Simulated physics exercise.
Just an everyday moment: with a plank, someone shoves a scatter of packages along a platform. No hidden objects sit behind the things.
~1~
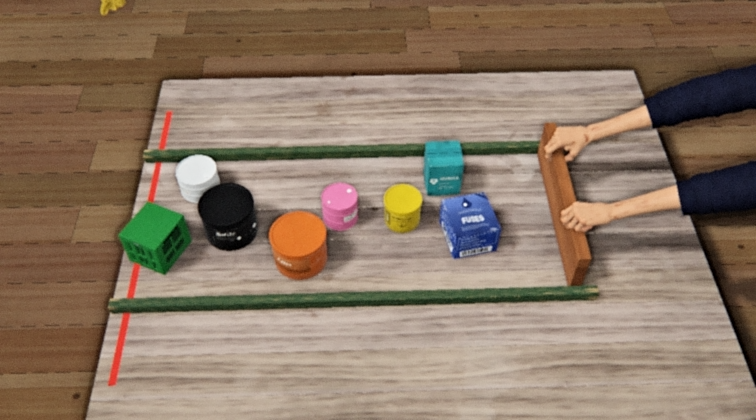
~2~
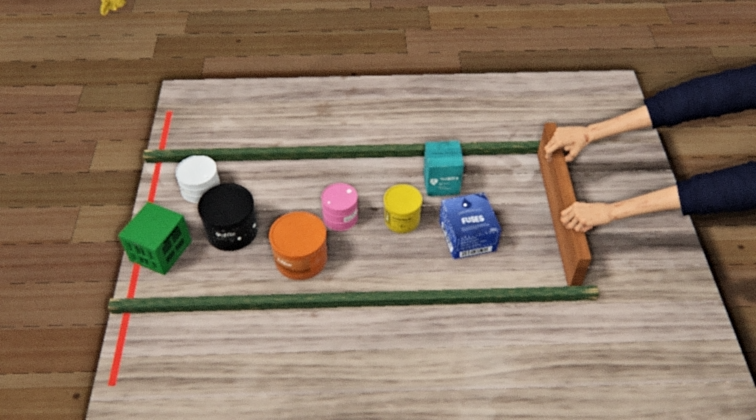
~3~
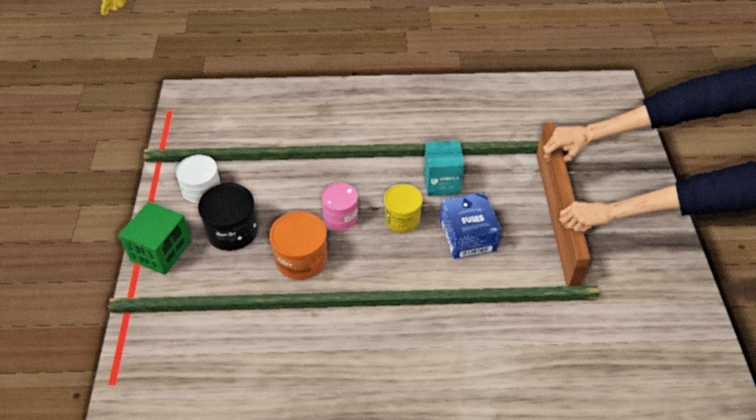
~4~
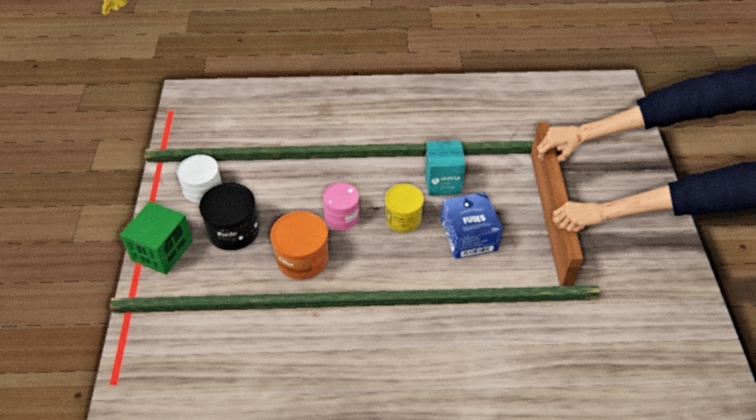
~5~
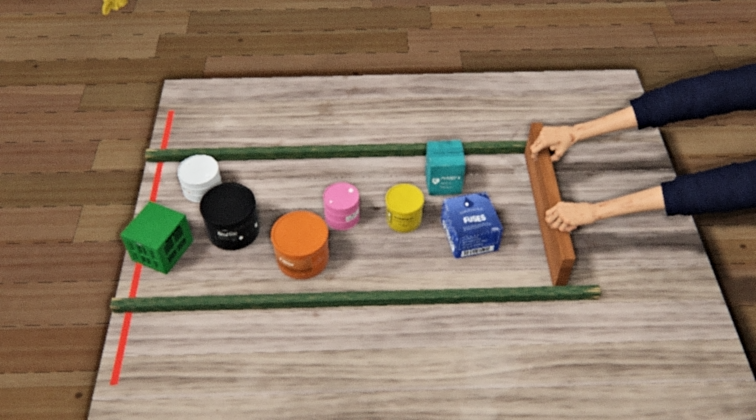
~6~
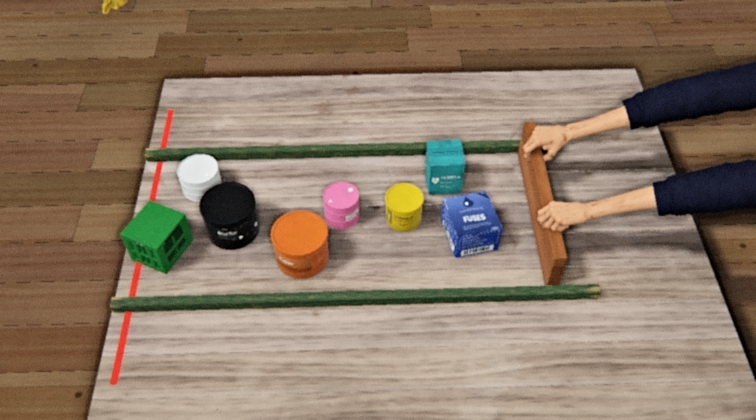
The clip opens on a wooden platform where a green crate, several colourful pails and two boxes sit between two green rails, with a red line at the left. Two hands hold a plank at the right, then slide it slightly leftward, while the items stay practically still.
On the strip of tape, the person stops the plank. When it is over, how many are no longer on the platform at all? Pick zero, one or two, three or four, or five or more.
The answer is five or more.
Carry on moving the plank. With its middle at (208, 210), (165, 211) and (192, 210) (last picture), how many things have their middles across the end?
Counts: 2, 4, 3.
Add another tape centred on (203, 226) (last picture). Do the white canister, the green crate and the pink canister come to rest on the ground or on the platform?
Per object: White canister goes, green crate goes, pink canister stays.
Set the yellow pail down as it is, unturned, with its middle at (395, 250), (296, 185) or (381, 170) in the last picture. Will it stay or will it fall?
At the three spots, the yellow pail tips over, tips over and tips over.
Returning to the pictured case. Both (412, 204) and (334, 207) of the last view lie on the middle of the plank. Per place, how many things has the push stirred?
Tally at point one: 4; at point two: 6.
A little later, none off yet; green crate at rest near (158, 237); white canister at rest near (200, 178); black pail at rest near (231, 216).
Next, none off yet; green crate shifted a little near (150, 240); white canister shifted a little near (191, 174); black pail shifted a little near (204, 215).
When it is over, the number that fall off is five or more; down, blue box, turquoise parcel, yellow pail, pink canister, orange pail, black pail, white canister and green crate.
